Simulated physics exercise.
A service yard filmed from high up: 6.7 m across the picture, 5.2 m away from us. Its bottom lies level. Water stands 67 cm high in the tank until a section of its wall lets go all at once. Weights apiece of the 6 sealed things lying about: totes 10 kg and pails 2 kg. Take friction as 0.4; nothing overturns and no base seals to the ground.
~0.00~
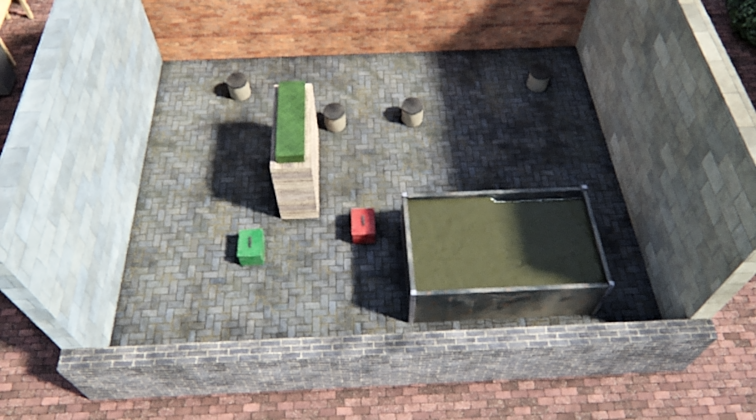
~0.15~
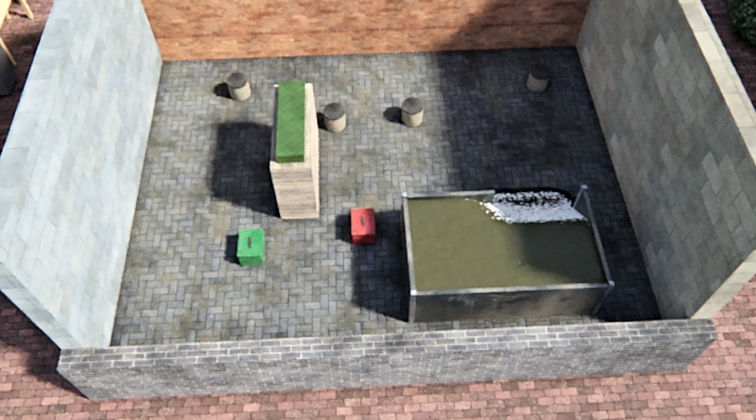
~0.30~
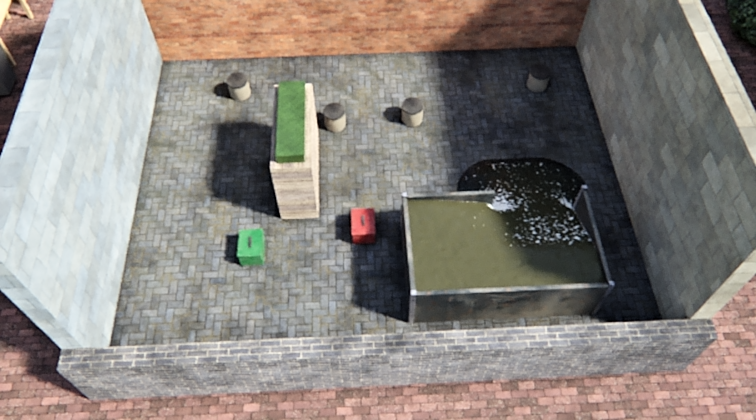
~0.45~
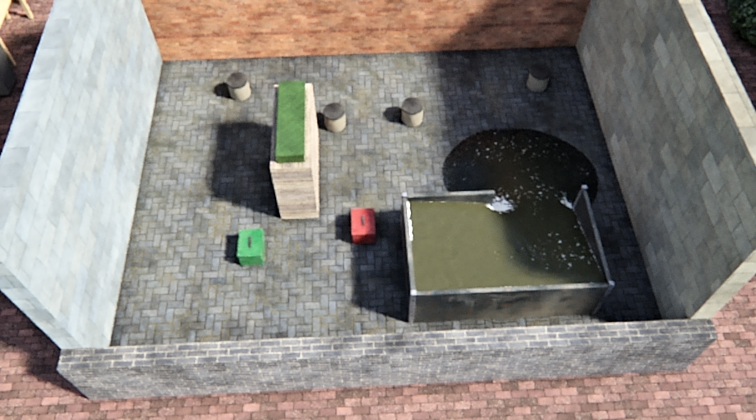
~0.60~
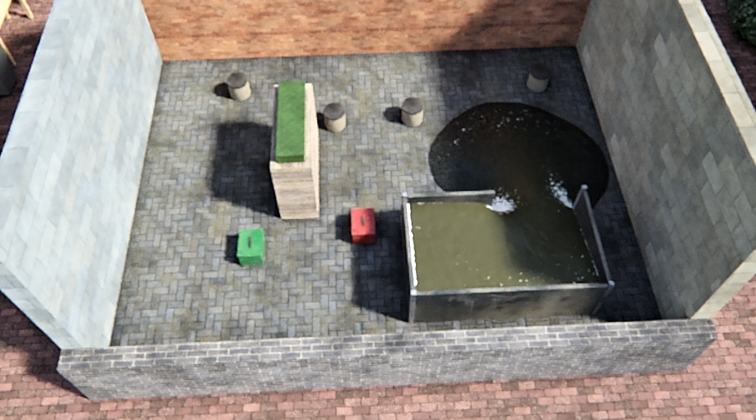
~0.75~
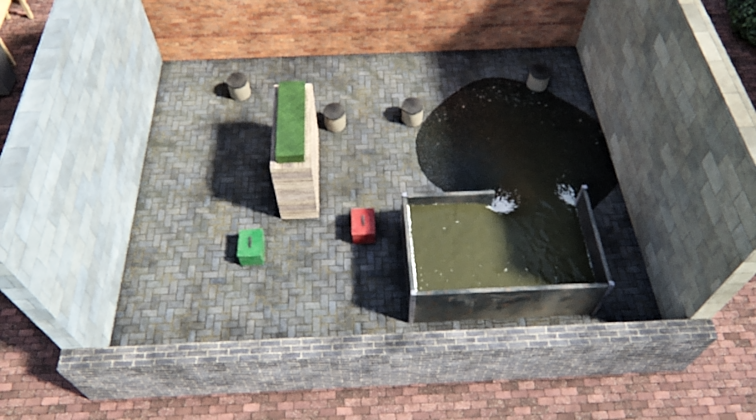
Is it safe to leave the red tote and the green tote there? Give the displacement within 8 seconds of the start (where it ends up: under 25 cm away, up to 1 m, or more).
Red tote barely shifts; green tote holds its place.
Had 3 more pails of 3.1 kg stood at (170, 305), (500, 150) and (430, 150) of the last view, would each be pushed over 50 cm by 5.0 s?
In that order: Under, more, past it.
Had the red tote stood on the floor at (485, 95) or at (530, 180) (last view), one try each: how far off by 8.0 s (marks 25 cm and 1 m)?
In that order: It travels far; it gets carried off.
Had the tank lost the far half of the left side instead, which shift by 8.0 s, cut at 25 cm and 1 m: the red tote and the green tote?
Then the red tote gets carried off, the green tote travels far.
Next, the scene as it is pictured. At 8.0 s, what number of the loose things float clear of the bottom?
I count 4.
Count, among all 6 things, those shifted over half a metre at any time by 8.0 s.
That makes 4.
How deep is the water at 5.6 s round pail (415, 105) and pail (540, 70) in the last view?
About 4 and 7 cm.
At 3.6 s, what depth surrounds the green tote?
About 0 cm.
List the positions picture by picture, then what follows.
The first picture shows the red tote at (363, 221) rests on the ground; the green tote at (250, 242) rests on the ground; 2.9 m2 under water; 0 of 6 have shifted.
The second picture shows the red tote at (363, 221) rests on the ground; the green tote at (250, 242), on the bottom; 3.5 m2 under water; 0 of 6 have shifted.
The third picture shows the red tote at (363, 221), on the bottom; the green tote at (250, 242), on the bottom; water covers 4.4 m2; 0 of 6 have shifted.
The fourth picture shows the red tote at (363, 221) rests on the ground; the green tote at (250, 242) rests on the ground; water covers 5.6 m2; 0 of 6 have shifted.
The fifth picture shows the red tote at (363, 221) rests on the ground; the green tote at (250, 242), on the bottom; 6.9 m2 under water; 0 of 6 have shifted.
The sixth picture shows the red tote at (363, 221), on the bottom; the green tote at (250, 242) rests on the ground; 8.4 m2 under water; 0 of 6 have shifted.
After 1.6 s the red tote is near (363, 221), 0.0 m from its start, aground; the green tote is near (250, 242), 0.0 m from its start, aground; 1 afloat.
After 3.6 s the red tote is near (363, 221), 0.0 m from its start, aground; the green tote is near (250, 242), 0.0 m from its start, aground; 1 afloat.
After 5.6 s the red tote is near (364, 221), 0.0 m from its start, aground; the green tote is near (250, 242), 0.0 m from its start, aground; 4 afloat.
After 8.0 s the red tote is near (364, 221), 0.0 m from its start, aground; the green tote is near (250, 242), 0.0 m from its start, aground; 4 afloat.
